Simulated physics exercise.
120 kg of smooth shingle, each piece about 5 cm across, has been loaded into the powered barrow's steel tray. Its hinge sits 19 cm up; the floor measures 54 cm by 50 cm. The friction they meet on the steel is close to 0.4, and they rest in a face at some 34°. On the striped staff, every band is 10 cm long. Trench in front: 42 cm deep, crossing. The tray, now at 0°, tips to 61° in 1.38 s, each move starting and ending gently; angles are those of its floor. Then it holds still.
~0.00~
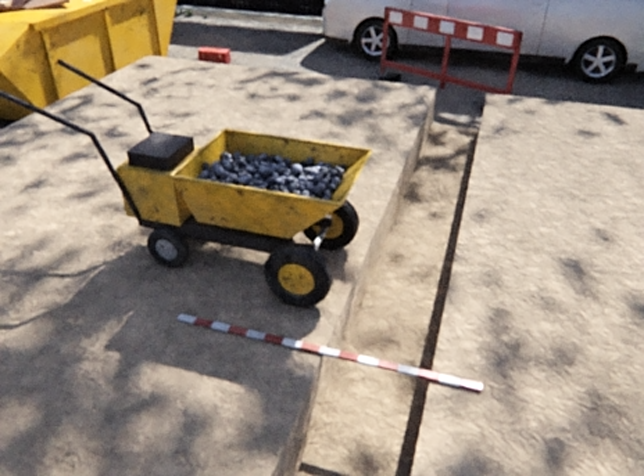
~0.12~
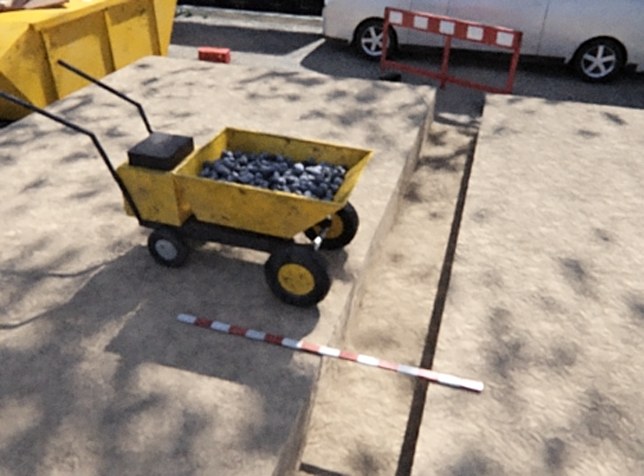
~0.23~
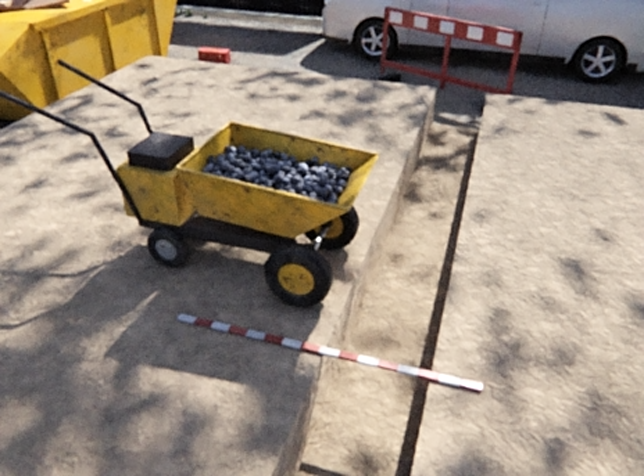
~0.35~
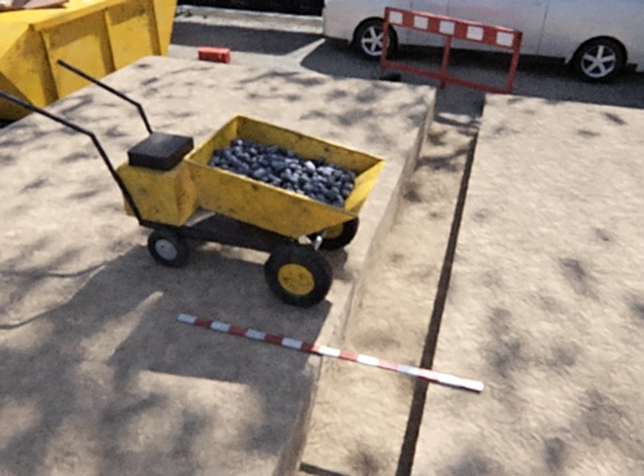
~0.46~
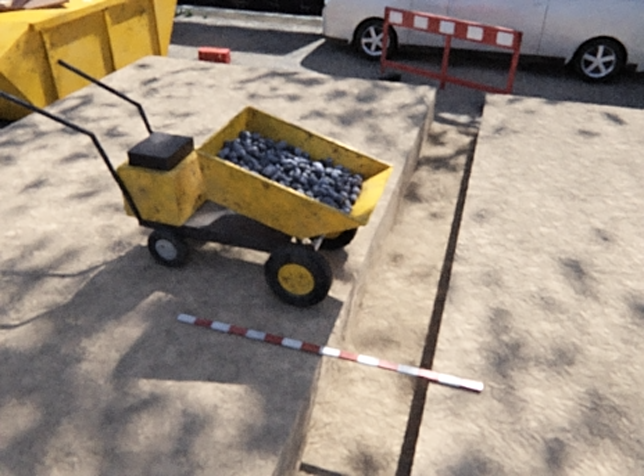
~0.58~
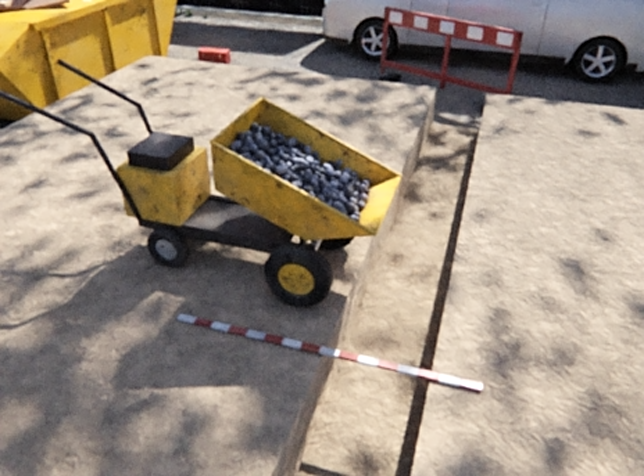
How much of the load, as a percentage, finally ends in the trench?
I would put it at about 65 per cent.
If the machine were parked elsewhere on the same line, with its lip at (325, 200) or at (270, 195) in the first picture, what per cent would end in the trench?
The first gives about 85 percent and the second about 100 percent.
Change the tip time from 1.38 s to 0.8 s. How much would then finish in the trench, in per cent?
Roughly 55 per cent would.
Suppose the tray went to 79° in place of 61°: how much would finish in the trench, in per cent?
Share in trench: Approx. 80%.
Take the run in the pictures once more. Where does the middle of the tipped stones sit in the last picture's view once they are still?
Centre estimate: Around (427, 338).
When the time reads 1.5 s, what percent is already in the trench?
25 per cent, give or take.
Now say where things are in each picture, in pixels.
Lip at (341, 205), floor tilted 0°, highest stones at (296, 171), in the first frame.
Lip at (343, 206), floor tilted 1°, highest stones at (291, 170); the stones move at 0.2 m/s on average, in the second frame.
Lip at (349, 210), floor tilted 5°, highest stones at (252, 162); the stones move at 0.3 m/s on average, in the third frame.
The tray is at 10°, its lip at (357, 216); the top of the load is at (242, 154); the stones move at 0.4 m/s on average, in the fourth frame.
Lip at (366, 224), floor tilted 16°, highest stones at (243, 143); the stones move at 0.5 m/s on average, in the fifth frame.
Lip at (376, 235), floor tilted 23°, highest stones at (254, 136); the stones move at 0.5 m/s on average, in the sixth frame.
After 1.0 s the floor is at 51°; 100 % in the tray; the foremost stones are at (397, 239).
After 1.5 s the floor is at 61°; 64 % in the tray, 25 % in the trench, 12 % past the trench; the foremost stones are at (478, 312).
After 1.8 s the floor is at 61°; 27 % in the tray, 40 % in the trench, 32 % past the trench; the foremost stones are at (556, 322).
After 3.8 s the floor is at 61°; 0 % in the tray, 65 % in the trench, 35 % past the trench; the foremost stones are at (600, 327).
